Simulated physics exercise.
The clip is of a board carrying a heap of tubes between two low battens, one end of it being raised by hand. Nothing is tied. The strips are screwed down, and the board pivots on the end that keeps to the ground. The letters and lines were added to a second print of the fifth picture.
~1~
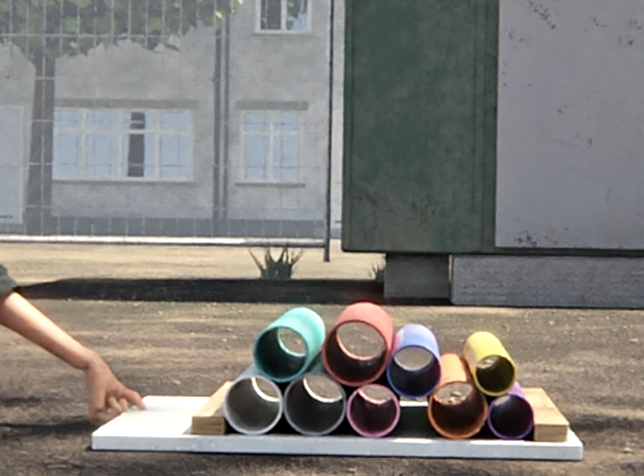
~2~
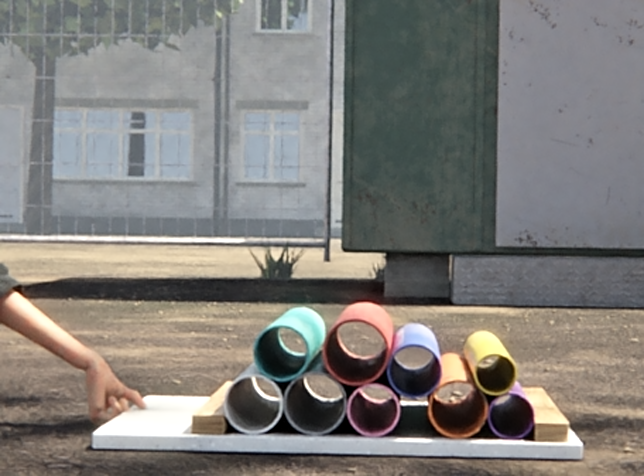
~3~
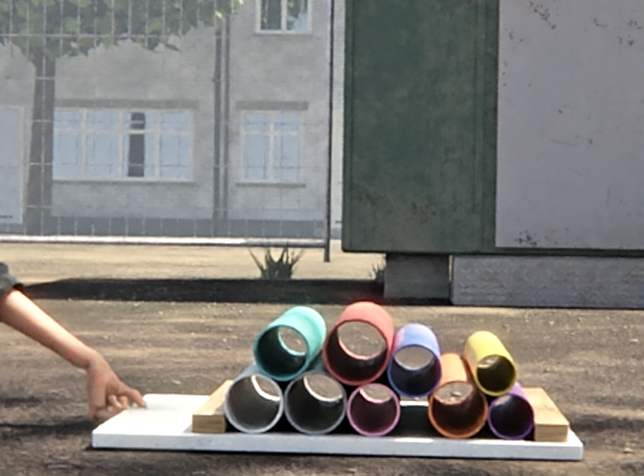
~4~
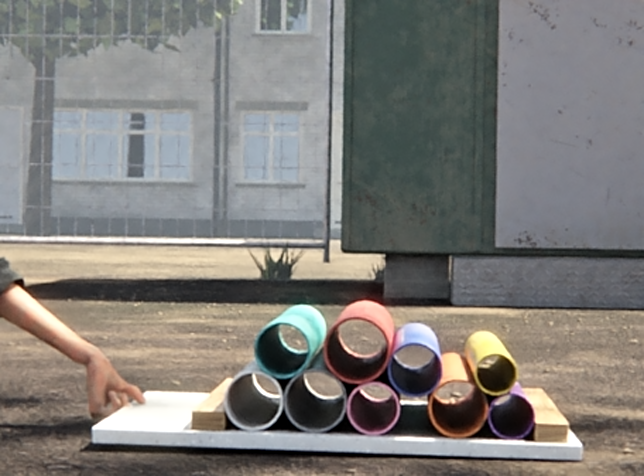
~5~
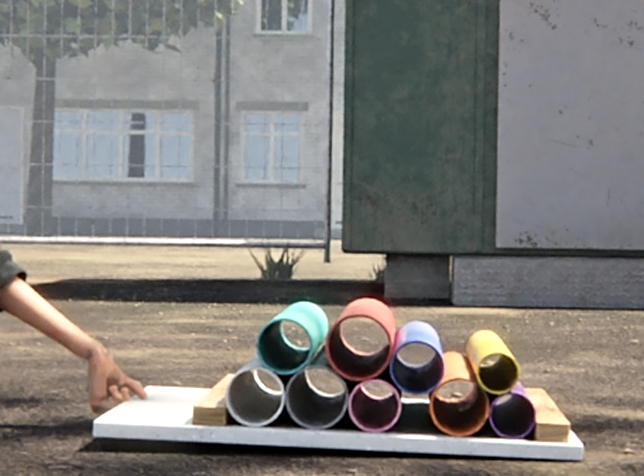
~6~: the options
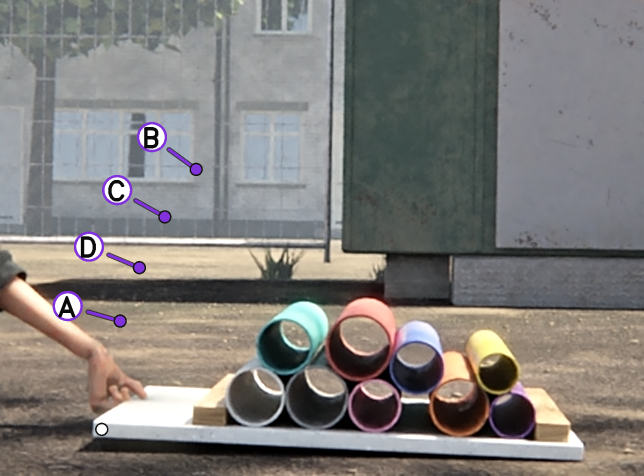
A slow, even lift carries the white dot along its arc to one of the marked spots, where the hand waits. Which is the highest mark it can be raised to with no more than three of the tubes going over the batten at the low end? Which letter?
Raise it to C.
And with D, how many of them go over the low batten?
It comes to three.
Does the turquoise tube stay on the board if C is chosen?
Yes, with C.
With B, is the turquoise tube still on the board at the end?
The turquoise tube: No.
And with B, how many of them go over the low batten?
At B the number is four.
On the marked copy, A at (120, 321); B at (196, 169); C at (165, 217); D at (139, 268); the white dot at (102, 429).
Taking C. A third of the way, board at 17°.
Two thirds of the way, board at 28°.
When it is over, board at 28°, three over the low batten (red, blue, yellow).
As for the rest, A two over the low batten (blue, yellow); B four over the low batten (red, blue, yellow, turquoise); D three over the low batten (red, blue, yellow).
